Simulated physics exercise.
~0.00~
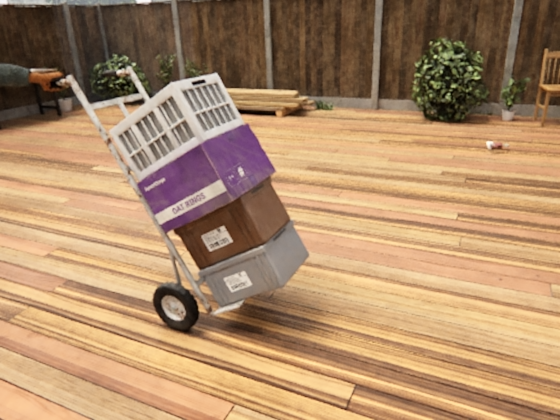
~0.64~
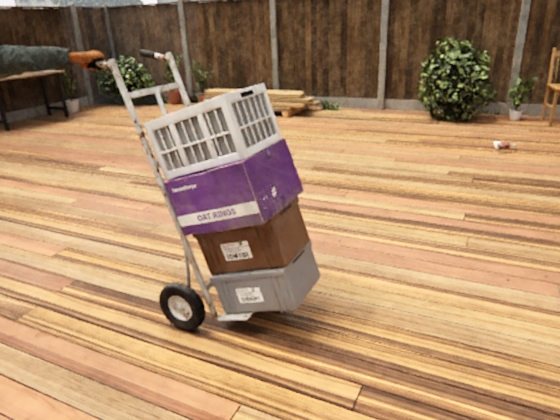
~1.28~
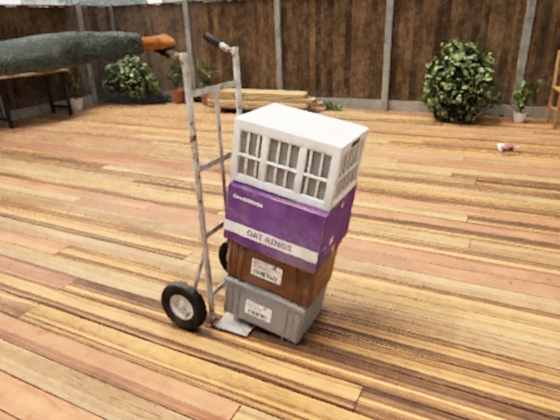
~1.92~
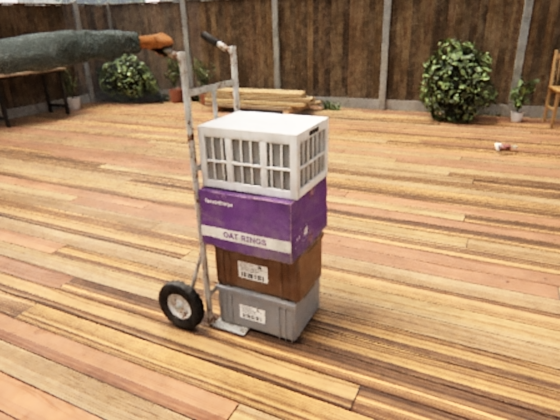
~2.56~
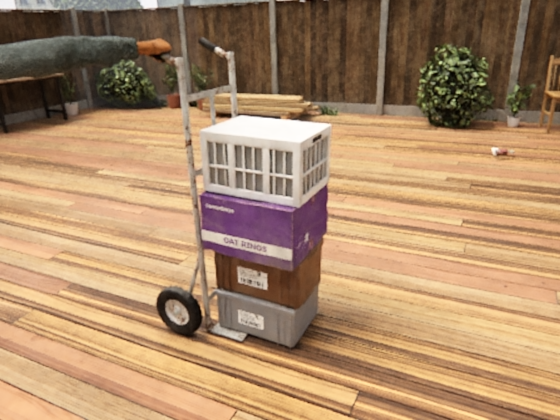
On a fenced wooden deck, a hand truck carrying a white crate, a purple box, a brown tote and a grey tote swings from leaning back to upright. The stack leans forward to the right, then settles back against the truck and stands still, all four items in place.
